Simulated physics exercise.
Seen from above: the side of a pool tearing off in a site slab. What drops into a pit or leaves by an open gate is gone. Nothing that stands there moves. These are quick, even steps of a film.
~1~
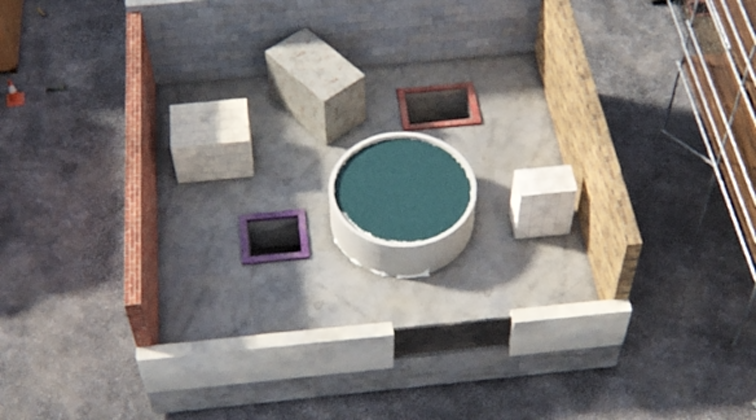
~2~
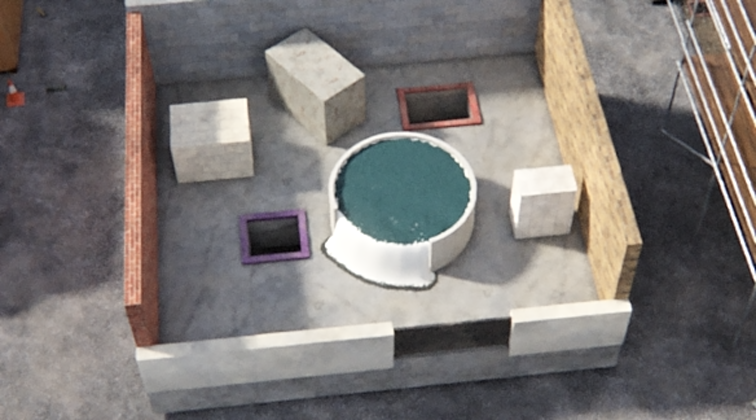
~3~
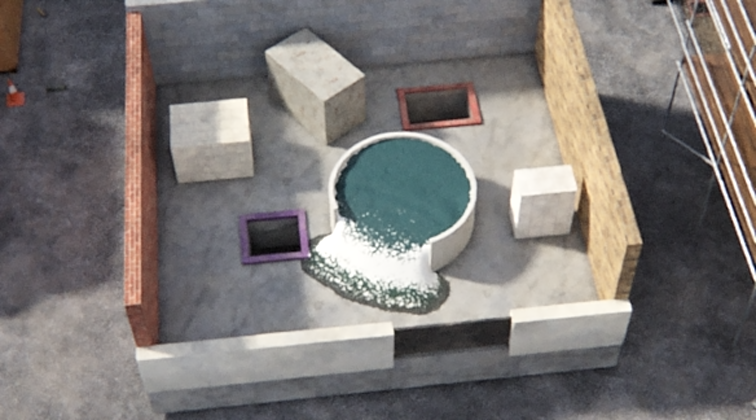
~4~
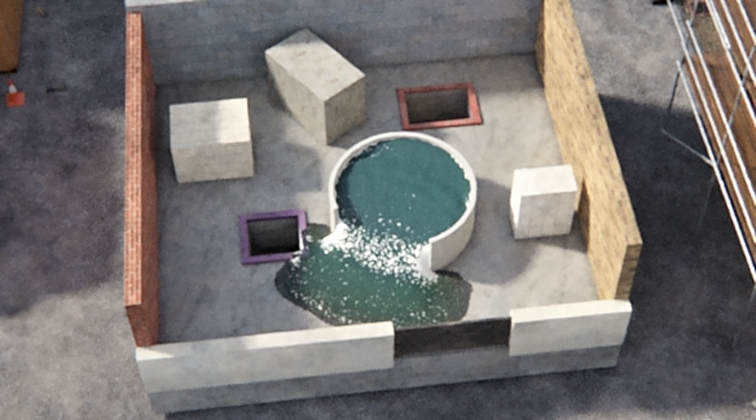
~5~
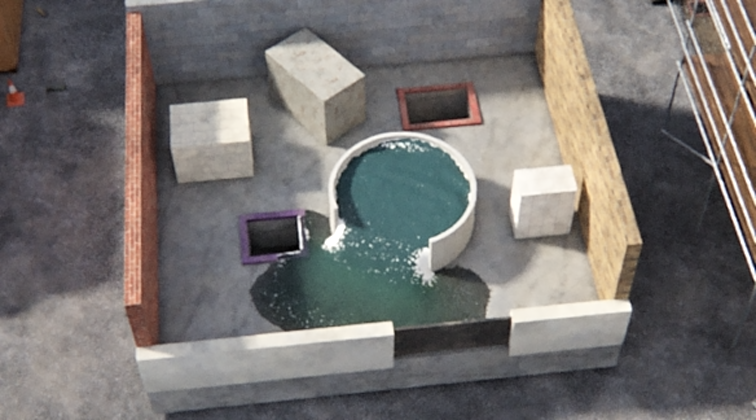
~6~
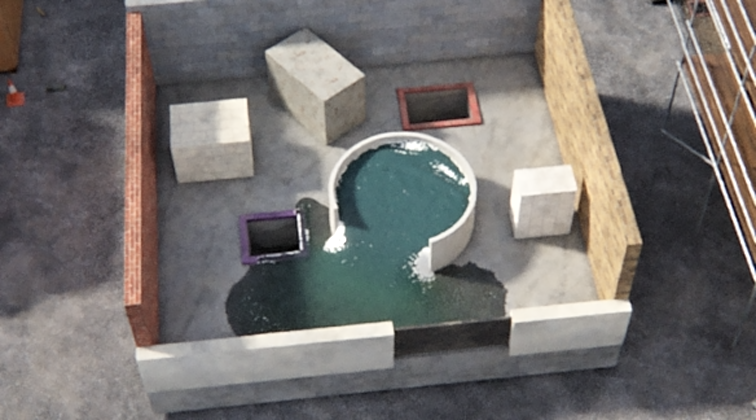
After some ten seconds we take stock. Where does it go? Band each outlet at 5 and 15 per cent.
In the end: The gate takes under 5 %; the red pit takes under 5 %; the purple pit takes between 5 and 15 %.
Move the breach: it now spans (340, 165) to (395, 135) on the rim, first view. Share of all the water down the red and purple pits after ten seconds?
Roughly, in per cent: Red 20, purple 6.
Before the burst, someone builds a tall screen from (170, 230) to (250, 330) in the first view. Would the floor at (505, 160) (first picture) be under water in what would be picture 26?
Verdict: Free of water.
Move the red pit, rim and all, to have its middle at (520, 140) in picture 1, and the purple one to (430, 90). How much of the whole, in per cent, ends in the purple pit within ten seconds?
Per cent: Purple 2.
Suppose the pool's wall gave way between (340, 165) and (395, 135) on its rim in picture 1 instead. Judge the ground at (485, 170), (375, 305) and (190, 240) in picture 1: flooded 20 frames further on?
As listed: Flooded, clear, wet.
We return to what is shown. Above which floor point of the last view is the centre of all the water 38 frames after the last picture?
I would point to (330, 242).
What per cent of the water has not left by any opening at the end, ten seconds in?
About 88 per cent.
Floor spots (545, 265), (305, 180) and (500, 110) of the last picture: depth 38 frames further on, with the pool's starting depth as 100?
In turn 14, 6 and 4 in a hundred.
A moment on, water covers 30 % of the floor; the gate 0 %, the red pit 0 %, the purple pit 1 %.
Next, water covers 35 % of the floor; the gate 0 %, the red pit 0 %, the purple pit 1 %.
Then, water covers 55 % of the floor; the gate 0 %, the red pit 0 %, the purple pit 1 %.
Later, water covers 90 % of the floor; the gate 0 %, the red pit 0 %, the purple pit 3 %.
In the end, water covers 100 % of the floor; the gate 0 %, the red pit 2 %, the purple pit 9 %.
